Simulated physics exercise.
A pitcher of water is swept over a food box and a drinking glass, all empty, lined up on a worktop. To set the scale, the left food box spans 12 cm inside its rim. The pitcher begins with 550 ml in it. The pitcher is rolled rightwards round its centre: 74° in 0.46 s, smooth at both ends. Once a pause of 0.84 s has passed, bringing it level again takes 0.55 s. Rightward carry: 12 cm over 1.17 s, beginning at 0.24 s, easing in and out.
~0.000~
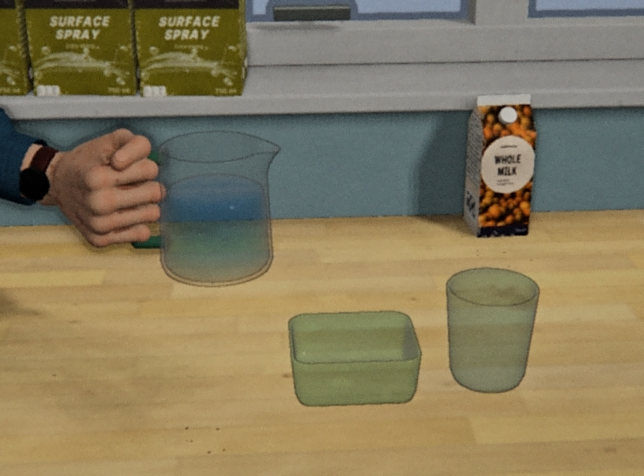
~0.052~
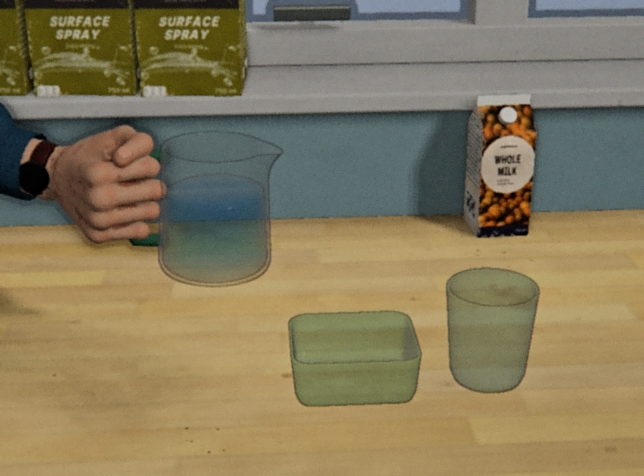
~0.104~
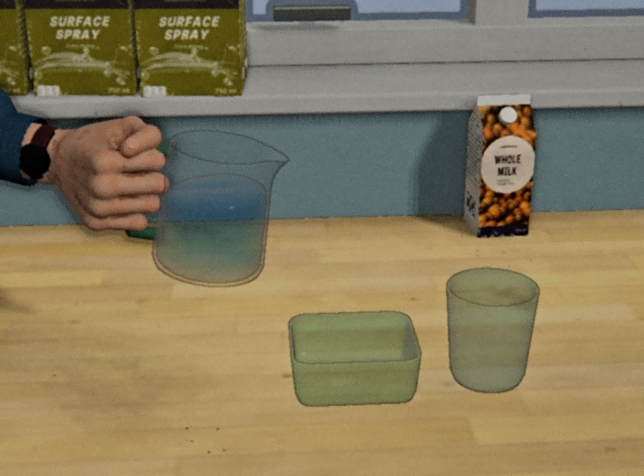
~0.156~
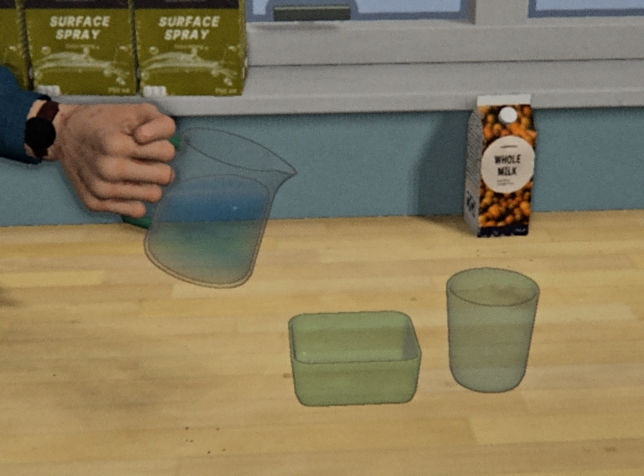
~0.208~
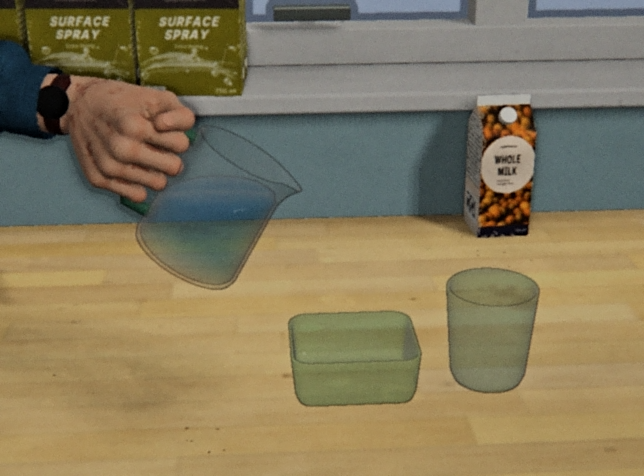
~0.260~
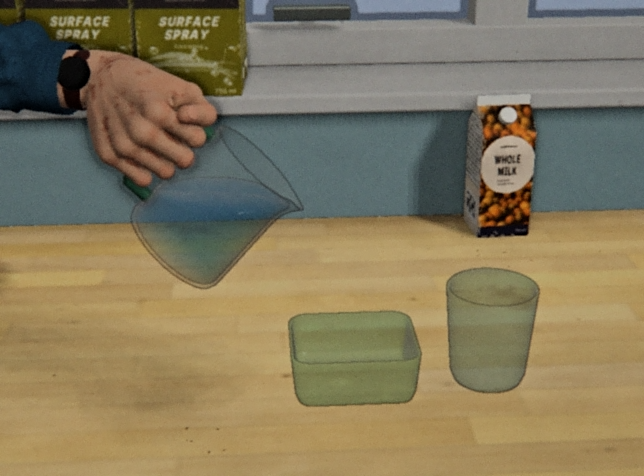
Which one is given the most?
Most of it lands with the one on the left.
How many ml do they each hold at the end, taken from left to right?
The left one ends with around 140 ml, the right one with around 20 ml.
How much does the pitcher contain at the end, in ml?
Close to 160 ml.
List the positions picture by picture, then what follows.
In the first frame, tilt 0°; pouring edge (280, 147); surface from (164, 190) to (265, 187); the left food box's rim runs from (291, 341) to (415, 336); the right drinking glass's rim runs from (448, 290) to (537, 287).
In the second frame, tilt 2°; pouring edge (283, 150); surface from (165, 190) to (265, 187).
In the third frame, tilt 9°; pouring edge (289, 158); surface from (164, 192) to (267, 187).
In the fourth frame, tilt 19°; pouring edge (297, 171); surface from (162, 194) to (271, 188).
In the fifth frame, tilt 31°; pouring edge (302, 188); surface from (153, 201) to (277, 192).
In the sixth frame, tilt 45°; pouring edge (304, 207); surface from (139, 202) to (289, 198).
By 0.69 s the tilt is 74° and from the left they hold 90 ml, 0 ml, the pitcher 325 ml, and 0 ml is on the worktop.
By 1.00 s the tilt is 74° and from the left they hold 140 ml, 0 ml, the pitcher 230 ml, and 135 ml is on the worktop.
By 1.33 s the tilt is 73° and from the left they hold 140 ml, 5 ml, the pitcher 175 ml, and 205 ml is on the worktop.
By 1.68 s the tilt is 15° and from the left they hold 140 ml, 20 ml, the pitcher 165 ml, and 220 ml is on the worktop.
At rest from the left they hold 140 ml, 20 ml, the pitcher 165 ml, and 220 ml is on the worktop.
